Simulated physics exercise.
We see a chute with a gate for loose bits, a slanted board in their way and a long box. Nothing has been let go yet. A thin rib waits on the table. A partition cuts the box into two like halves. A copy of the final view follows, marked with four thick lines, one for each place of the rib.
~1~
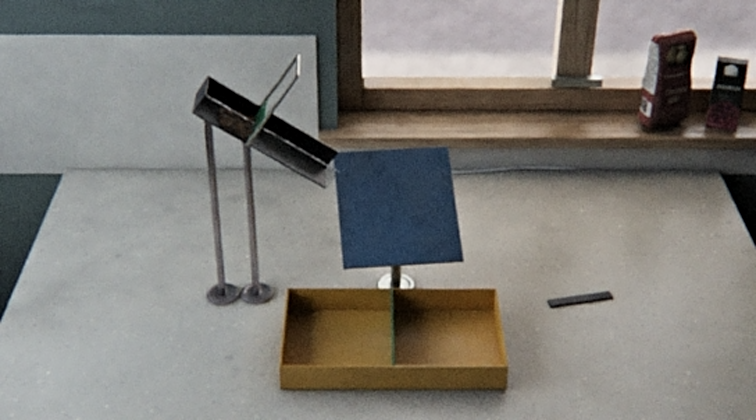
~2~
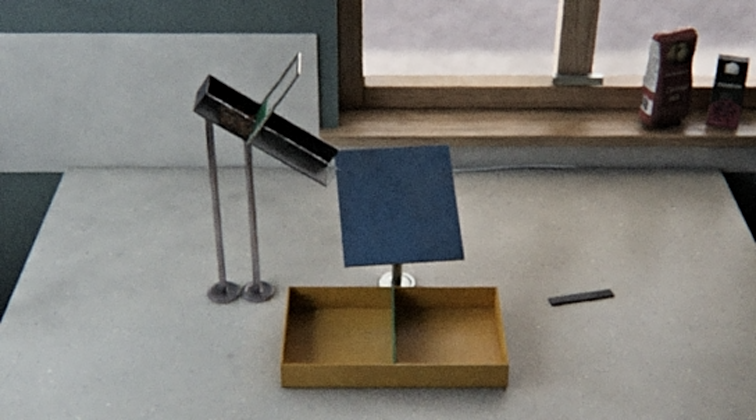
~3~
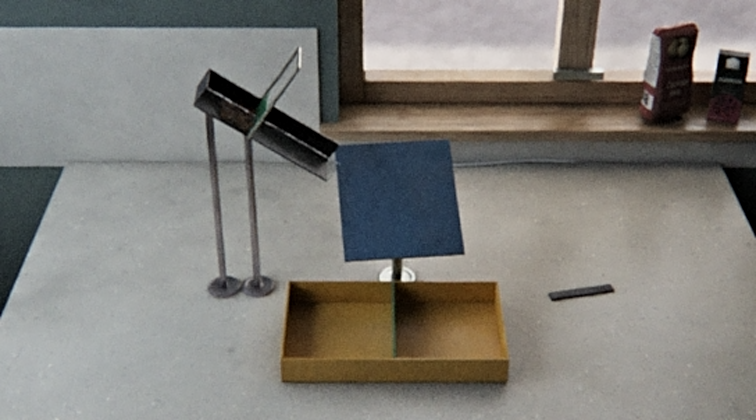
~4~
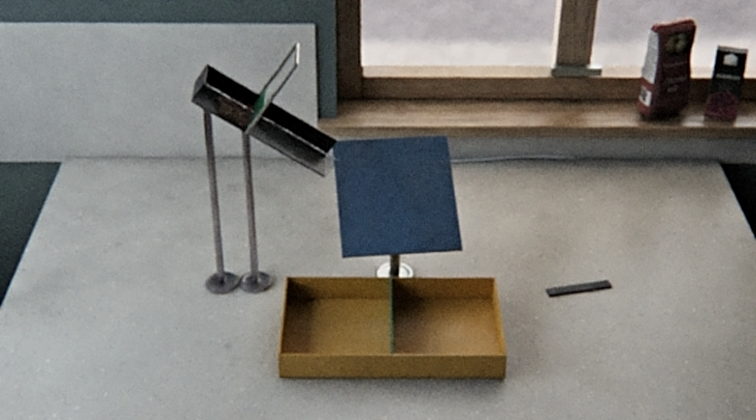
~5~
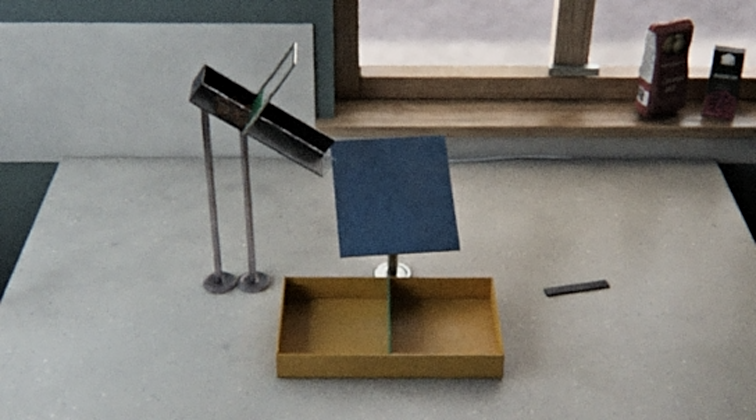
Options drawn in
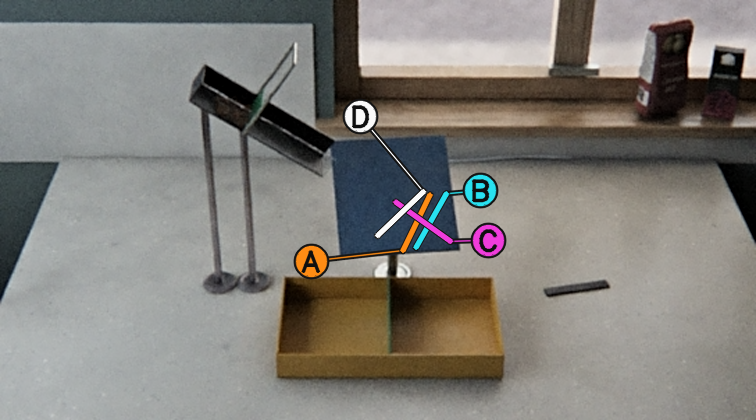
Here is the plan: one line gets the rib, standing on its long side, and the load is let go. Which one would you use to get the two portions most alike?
Take A.
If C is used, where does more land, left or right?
Right.
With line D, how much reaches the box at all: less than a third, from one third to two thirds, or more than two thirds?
Line D gives more than two thirds.
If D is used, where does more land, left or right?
Left.
On the marked copy, line A from (429, 194) to (402, 250); line B from (446, 193) to (416, 247); line C from (395, 202) to (450, 241); line D from (423, 191) to (377, 235).
If A is chosen, of what is caught, roughly two thirds in the left half, roughly a third in the right.
If B is chosen, of what is caught, about a tenth in the left half, the larger part in the right.
If C is chosen, of what is caught, about a tenth in the left half, almost all in the right.
If D is chosen, of what is caught, the larger part in the left half, about a tenth in the right.
